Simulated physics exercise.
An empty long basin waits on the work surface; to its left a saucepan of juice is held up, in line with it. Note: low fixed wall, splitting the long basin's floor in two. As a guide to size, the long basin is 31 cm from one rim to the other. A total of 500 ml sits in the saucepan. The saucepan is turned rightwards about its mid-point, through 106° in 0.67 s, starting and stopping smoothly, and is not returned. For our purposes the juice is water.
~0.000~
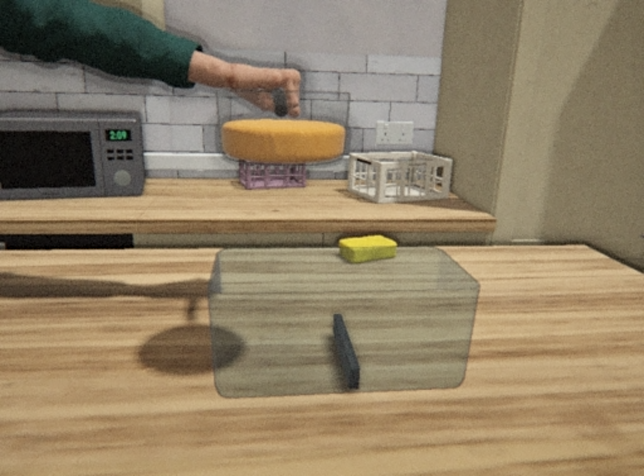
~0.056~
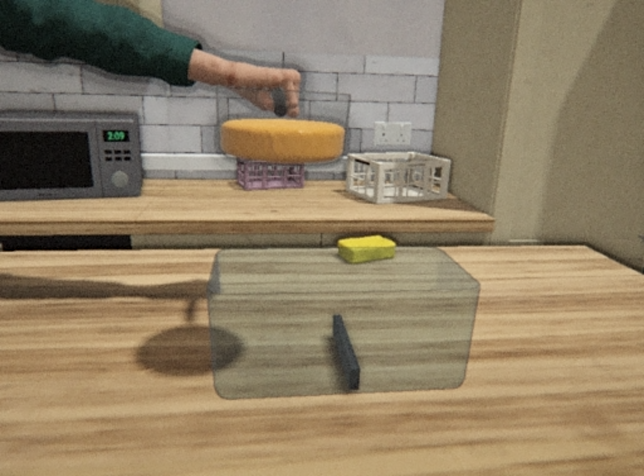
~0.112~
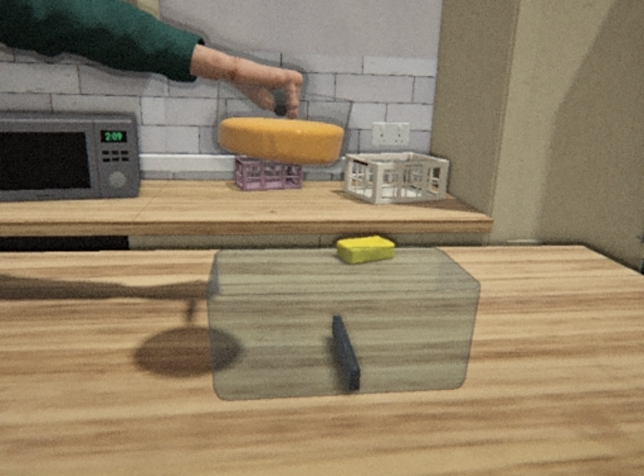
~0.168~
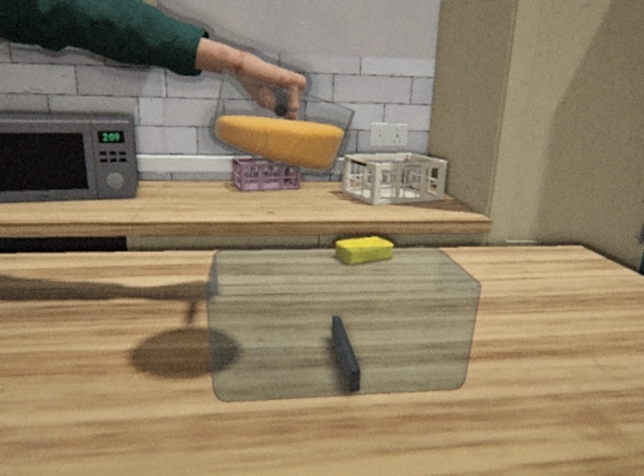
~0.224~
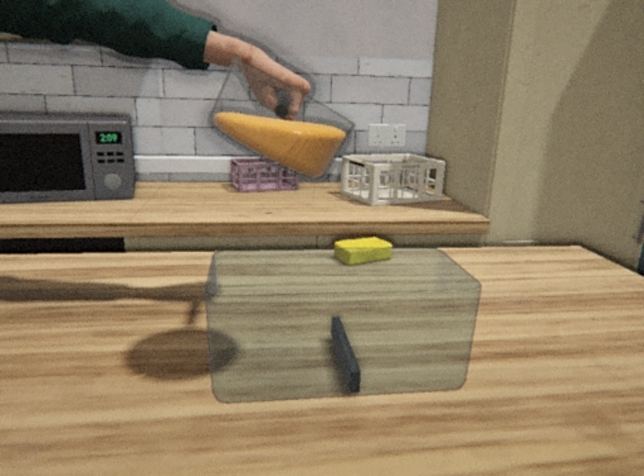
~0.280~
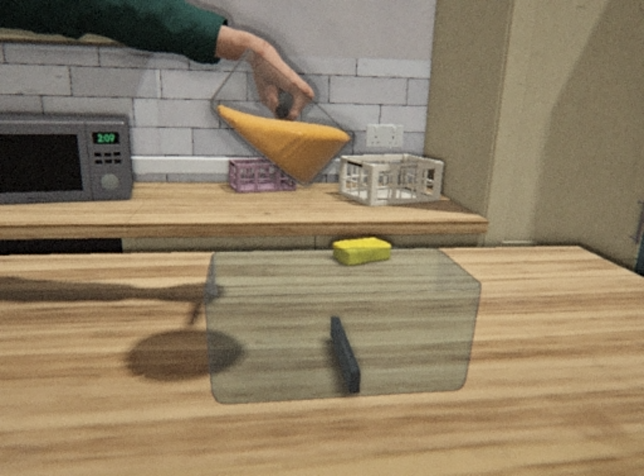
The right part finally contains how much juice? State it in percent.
About 80 in every hundred parts.
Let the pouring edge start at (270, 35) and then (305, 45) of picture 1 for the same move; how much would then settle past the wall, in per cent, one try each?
In order, 10 and 45 per cent.
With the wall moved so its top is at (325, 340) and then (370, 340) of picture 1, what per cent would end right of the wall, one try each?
85 then 50 %.
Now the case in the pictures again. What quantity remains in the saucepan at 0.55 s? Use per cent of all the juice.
Roughly 26 %.
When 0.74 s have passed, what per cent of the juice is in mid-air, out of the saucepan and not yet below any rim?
Roughly 12 %.
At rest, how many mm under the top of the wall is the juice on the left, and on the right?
Left about 26 mm, right about 8 mm.
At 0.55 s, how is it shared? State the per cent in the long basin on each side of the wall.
About 0 left, about 24 right.
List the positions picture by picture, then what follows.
In the first frame, it leans 0°; its right rim is at (348, 95); the juice meets the walls at (221, 124) and (343, 126); the long basin's rim runs from (213, 270) to (459, 267); the wall's top is at (346, 339).
In the second frame, it leans 2°; its right rim is at (349, 97); the juice meets the walls at (221, 124) and (343, 126).
In the third frame, it leans 7°; its right rim is at (351, 103); the juice meets the walls at (220, 122) and (342, 128).
In the fourth frame, it leans 16°; its right rim is at (352, 113); the juice meets the walls at (218, 118) and (342, 129).
In the fifth frame, it leans 27°; its right rim is at (352, 126); the juice meets the walls at (214, 115) and (345, 130).
In the sixth frame, it leans 39°; its right rim is at (348, 141); the juice meets the walls at (217, 109) and (349, 133).
Then, 0.55 s in, the tilt is 97° and 27 per cent is still to pour, 0 is left of the wall and 23 right of it.
Then, 0.74 s in, the tilt is 106° and 7 per cent is still to pour, 15 is left of the wall and 67 right of it.
Then, 0.95 s in, the tilt is 106° and 0 per cent is still to pour, 17 is left of the wall and 79 right of it.
Then, 1.17 s in, the tilt is 106° and 0 per cent is still to pour, 18 is left of the wall and 80 right of it.
Finally, 18 per cent lies left of the wall, 80 right of it and 2 outside.
